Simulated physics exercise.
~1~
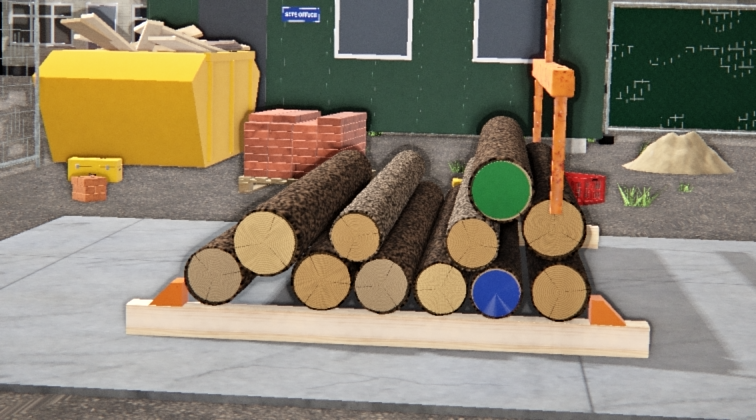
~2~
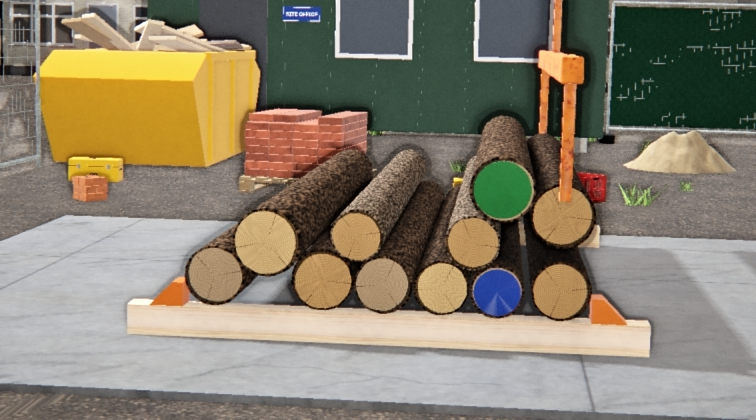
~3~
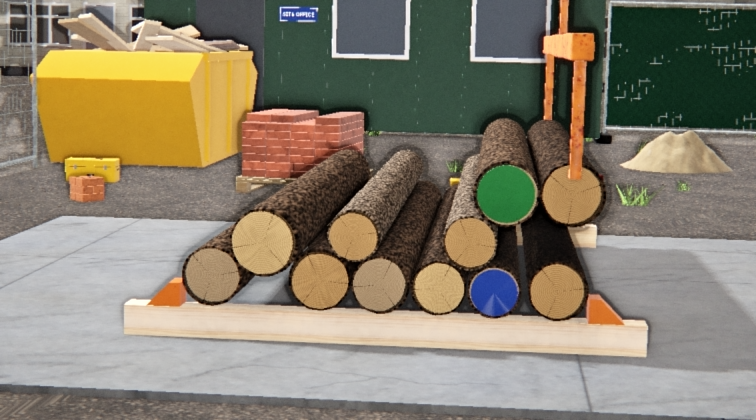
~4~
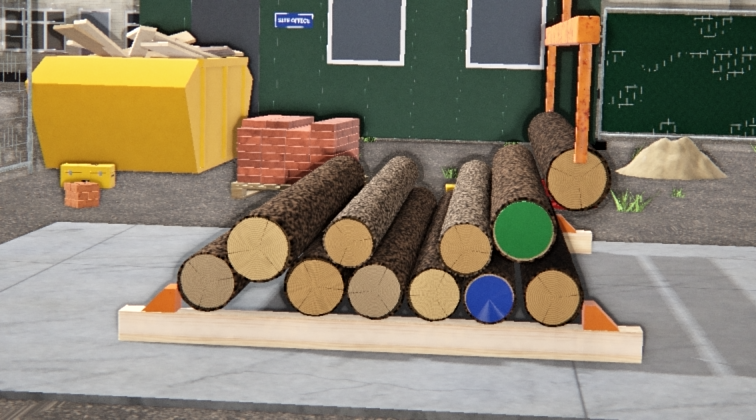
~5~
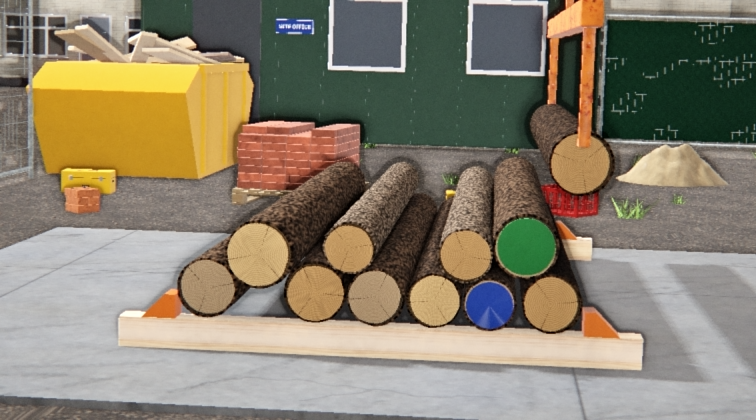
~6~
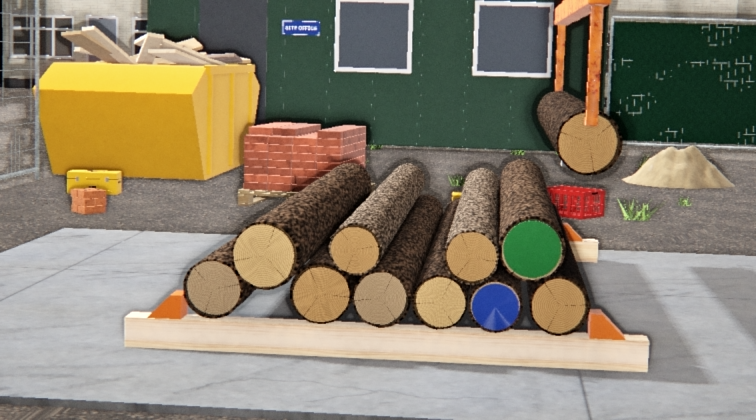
An orange lifting frame hoists a log off the stack, and the green-ended log drops rightward into its place.
